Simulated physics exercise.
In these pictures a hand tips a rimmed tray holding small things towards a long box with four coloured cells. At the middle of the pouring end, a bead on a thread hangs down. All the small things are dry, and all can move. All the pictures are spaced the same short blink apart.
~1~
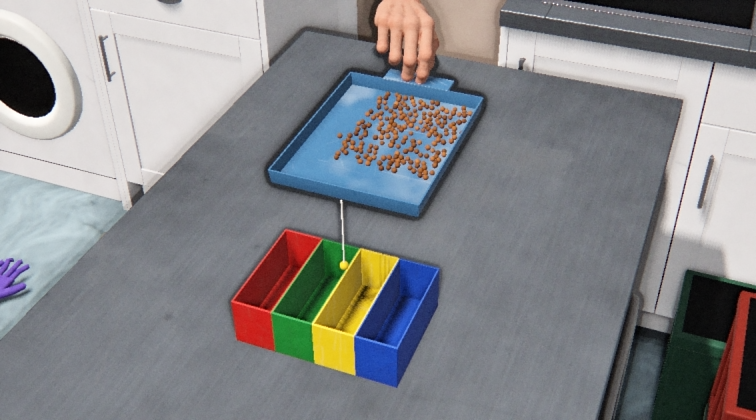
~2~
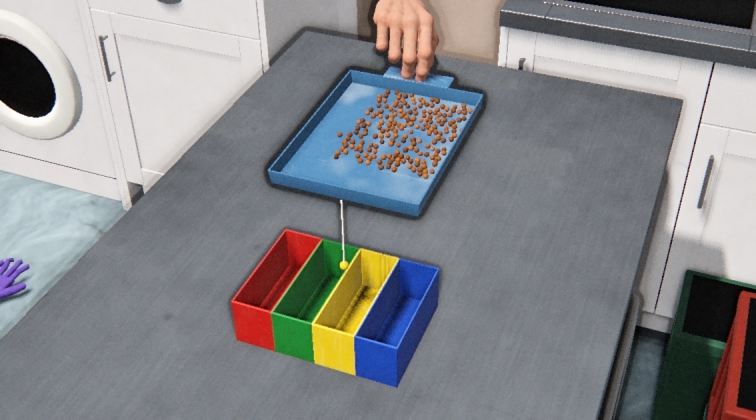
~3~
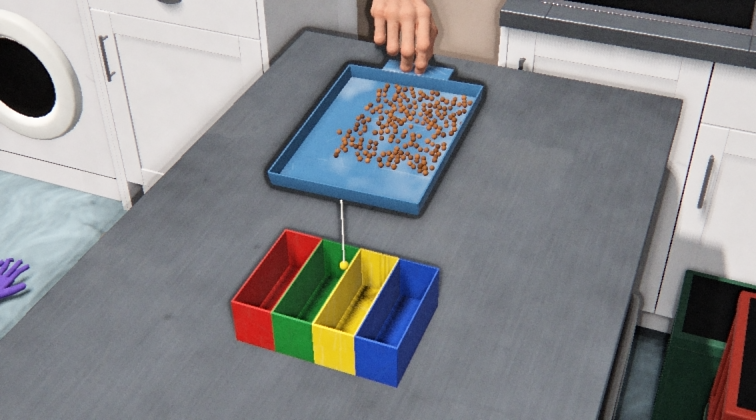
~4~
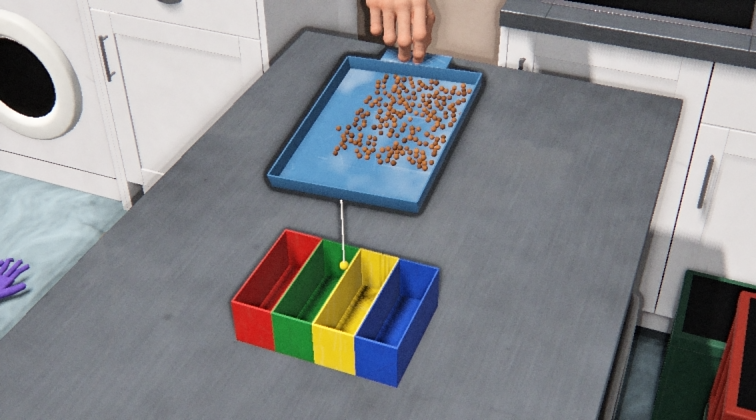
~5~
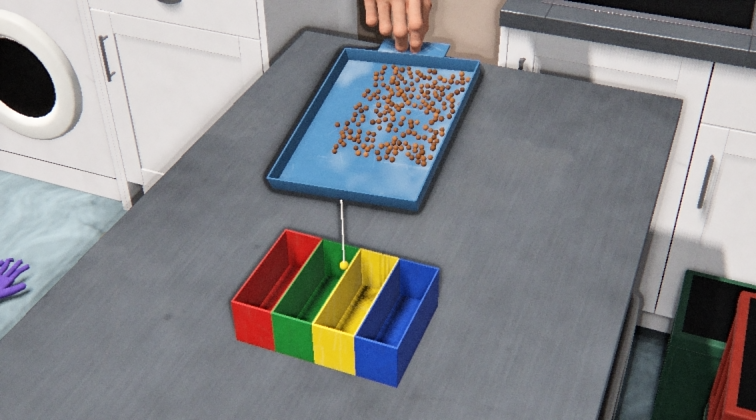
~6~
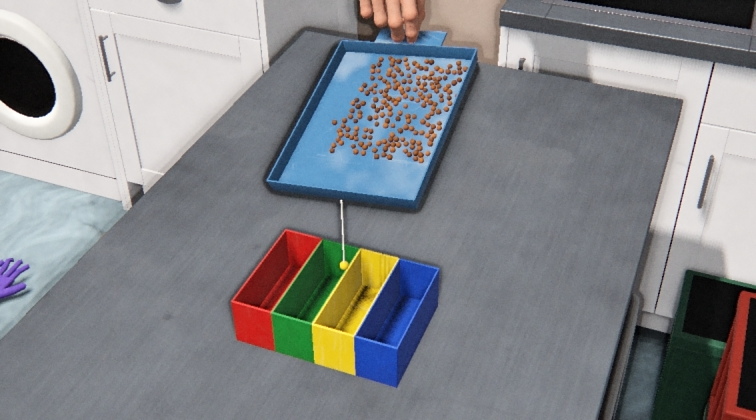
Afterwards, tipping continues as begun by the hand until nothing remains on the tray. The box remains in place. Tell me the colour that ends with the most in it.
That would be red.
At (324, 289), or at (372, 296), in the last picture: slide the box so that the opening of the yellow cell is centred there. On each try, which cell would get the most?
The green cell; the red cell.
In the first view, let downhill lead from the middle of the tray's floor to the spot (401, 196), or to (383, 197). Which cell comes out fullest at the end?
First: The blue one. Second: That blue cell.
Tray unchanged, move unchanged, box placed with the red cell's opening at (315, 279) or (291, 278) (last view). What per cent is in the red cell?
About 20 per cent, then about 60 per cent.
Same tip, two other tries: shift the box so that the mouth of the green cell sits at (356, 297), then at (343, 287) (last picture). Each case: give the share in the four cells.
Roughly 20% on the first try and 50% on the second.
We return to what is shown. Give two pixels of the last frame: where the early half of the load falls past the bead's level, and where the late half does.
First roughly (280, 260), then roughly (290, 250).
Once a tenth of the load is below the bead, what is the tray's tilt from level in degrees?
Angle reached: About 65°.
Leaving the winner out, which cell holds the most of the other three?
Second place goes to green.
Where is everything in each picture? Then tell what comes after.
The first frame shows corners of the pouring end near (271, 169) and (418, 204), level; middle of the load near (411, 133), cereal balls; bead on its thread near (344, 266); red cell near (253, 322); green cell near (293, 334); yellow cell near (334, 346); blue cell near (376, 358).
The second frame shows corners of the pouring end near (271, 170) and (417, 203), level; middle of the load near (411, 132).
The third frame shows corners of the pouring end near (270, 172) and (417, 202), tipped barely, lowest at the left corner; middle of the load near (411, 127).
The fourth frame shows corners of the pouring end near (270, 174) and (416, 201), tipped a little, lowest at the left corner; middle of the load near (410, 119).
The fifth frame shows corners of the pouring end near (269, 177) and (414, 199), tipped a little, lowest at the left corner; middle of the load near (409, 112).
The sixth frame shows corners of the pouring end near (269, 179) and (413, 198), tipped clearly, lowest at the left corner; middle of the load near (406, 106); red cell near (253, 322); green cell near (293, 334); yellow cell near (334, 346); blue cell near (376, 358).
Shortly afterwards, tray tipped steeply; the bulk on the tray; a little in the red cell; a little falling or outside the box.
Next, tray tipped past a quarter turn; near half on the tray; near a quarter in the red cell; only a few in the green cell; near a quarter falling or outside the box.
Some moments later, tray tipped past a quarter turn; the bulk in the red cell; near a quarter in the green cell; a little falling or outside the box.
In the end, tray tipped past a quarter turn; the bulk in the red cell; near a quarter in the green cell; none at all in the blue cell; none at all in the yellow cell; a little outside the box.
